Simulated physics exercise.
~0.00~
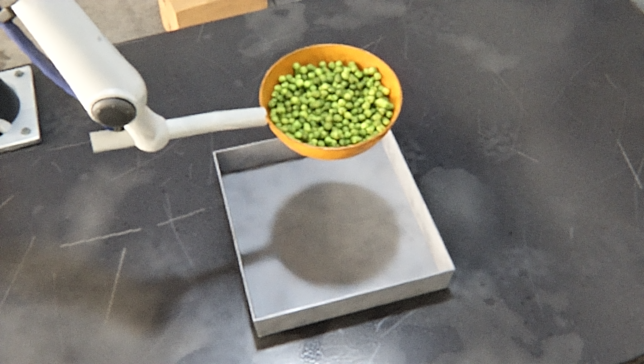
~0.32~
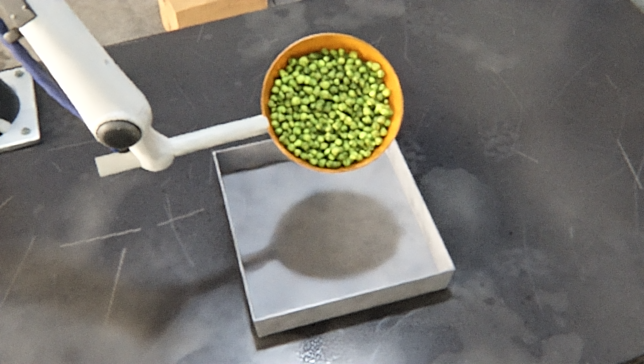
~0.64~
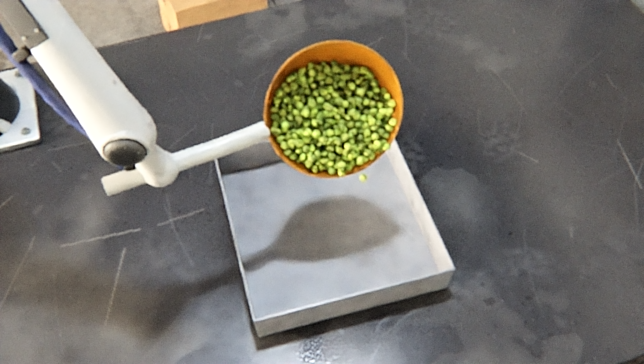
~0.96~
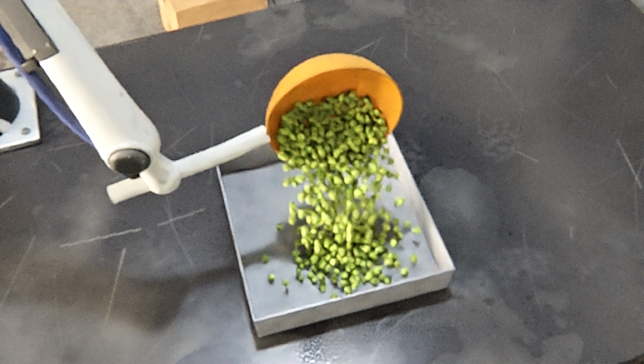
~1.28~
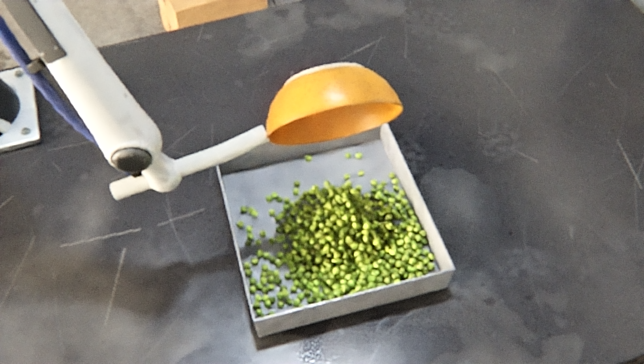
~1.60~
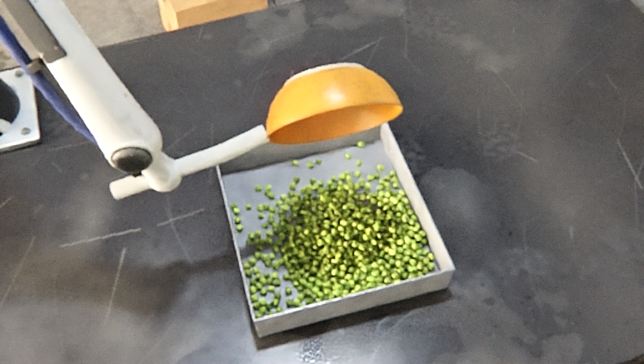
On a dark, scratched tabletop, a white robot arm reaches in from the left, holding an orange bowl-shaped ladle full of green peas above an empty, shallow square tray. The arm begins to tip the ladle, turning its open top toward the viewer while the peas stay heaped inside. As it leans further, the first few peas slip over the lower edge. Then a thick stream pours down and scatters across the tray. The ladle keeps turning until it is empty and upside down, while the peas spread a little and lie in a broad, loose pile across the tray.
